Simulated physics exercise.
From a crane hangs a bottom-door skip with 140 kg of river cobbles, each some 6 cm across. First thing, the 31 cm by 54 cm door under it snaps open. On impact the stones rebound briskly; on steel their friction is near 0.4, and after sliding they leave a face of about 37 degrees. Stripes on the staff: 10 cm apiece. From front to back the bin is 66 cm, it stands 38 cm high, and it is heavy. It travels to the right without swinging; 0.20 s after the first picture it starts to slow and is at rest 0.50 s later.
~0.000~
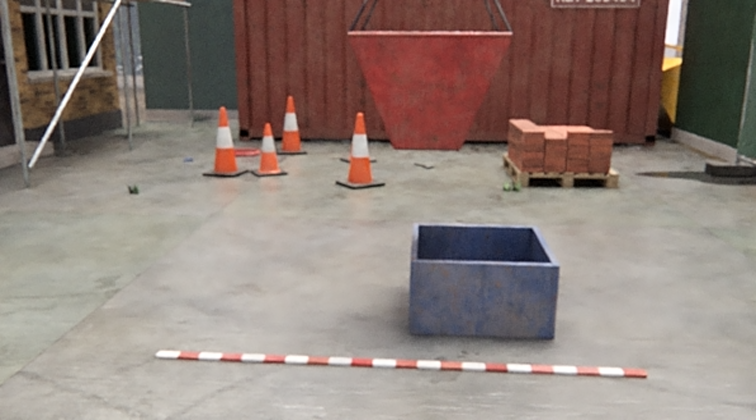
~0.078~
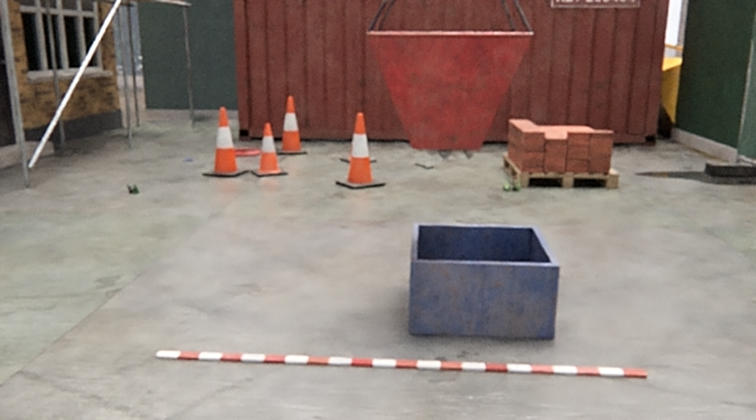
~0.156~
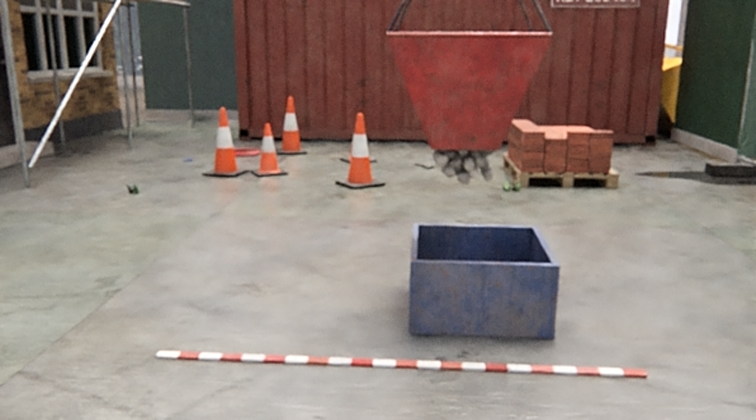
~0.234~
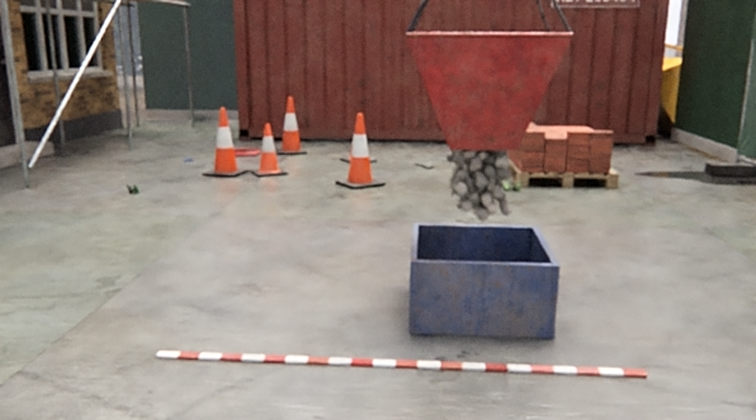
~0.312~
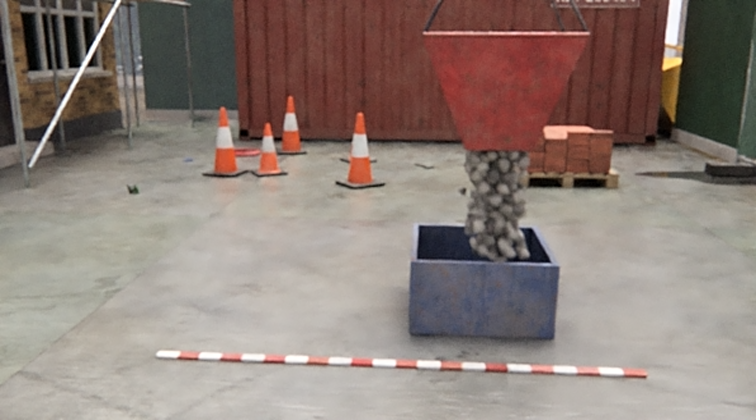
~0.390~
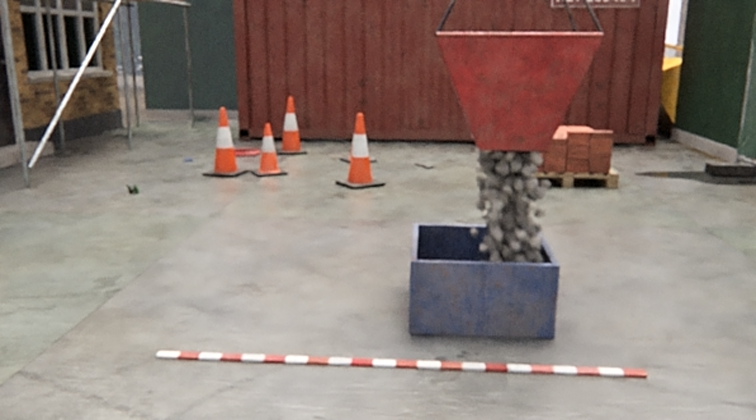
The video shows a red skip hanging in a yard and moving steadily right above a blue open-topped bin, as grey cobbles pour from its bottom, first in a small cluster, then in a thick stream reaching into the bin.
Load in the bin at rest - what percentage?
Roughly 81 percent.
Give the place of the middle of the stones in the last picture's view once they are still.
(500, 288).
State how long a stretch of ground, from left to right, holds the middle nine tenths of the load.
About 120 cm.
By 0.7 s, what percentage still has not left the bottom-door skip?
Roughly 0 percent, give or take.
After 0.7 s, 1 % in the bottom-door skip, 81 % falling or lying in the bin, 17 % falling or lying beside or right of the bin; the stones farthest right are at (621, 307).
After 1.1 s, 0 % in the bottom-door skip, 81 % falling or lying in the bin, 19 % falling or lying beside or right of the bin; the stones farthest right are at (716, 322).
After 1.7 s, 0 % in the bottom-door skip, 81 % falling or lying in the bin, 19 % falling or lying beside or right of the bin.
After 2.6 s, 0 % in the bottom-door skip, 81 % falling or lying in the bin, 19 % falling or lying beside or right of the bin.
After 4.5 s, 0 % in the bottom-door skip, 81 % in the bin, 19 % beside or right of the bin.
